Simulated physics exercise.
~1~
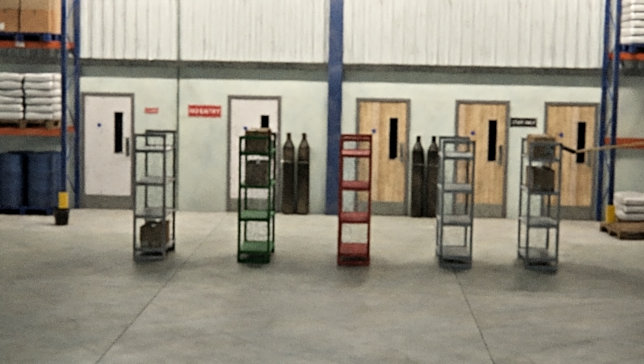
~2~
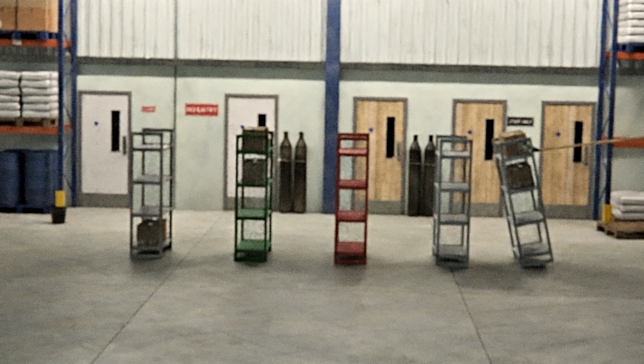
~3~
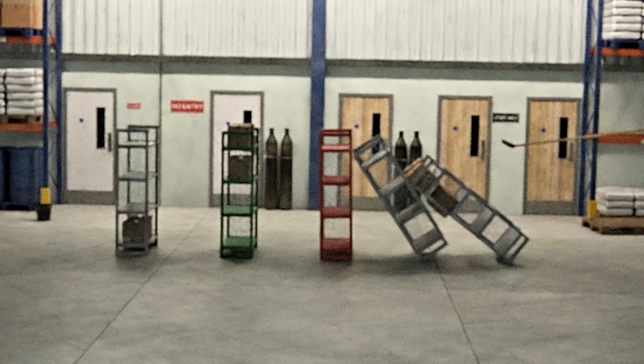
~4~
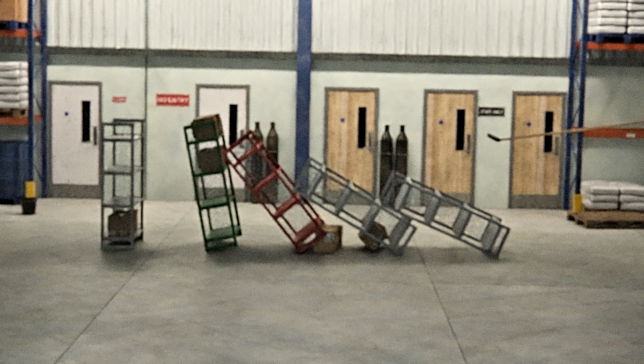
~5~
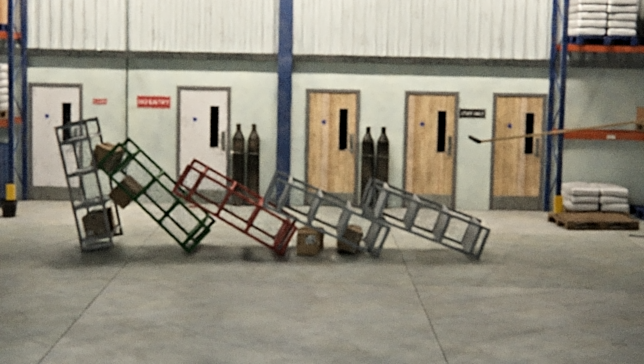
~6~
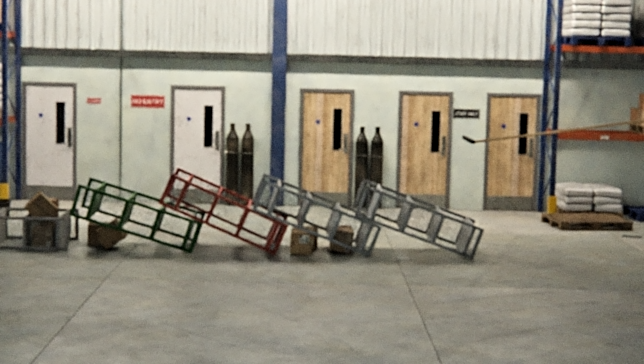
To begin with, five open shelving racks stand in a spaced row across a warehouse floor, a green one and a red one among the grey, with a few boxes on some shelves. A thin pole reaching in from the right meets the rightmost rack, which tilts left. It topples into its grey neighbour, and the pole stays behind as both lean over. The red rack is knocked over next, then the green one, while boxes drop to the floor. Finally the leftmost grey rack goes down, leaving all five toppled, most propped aslant in an overlapping line.
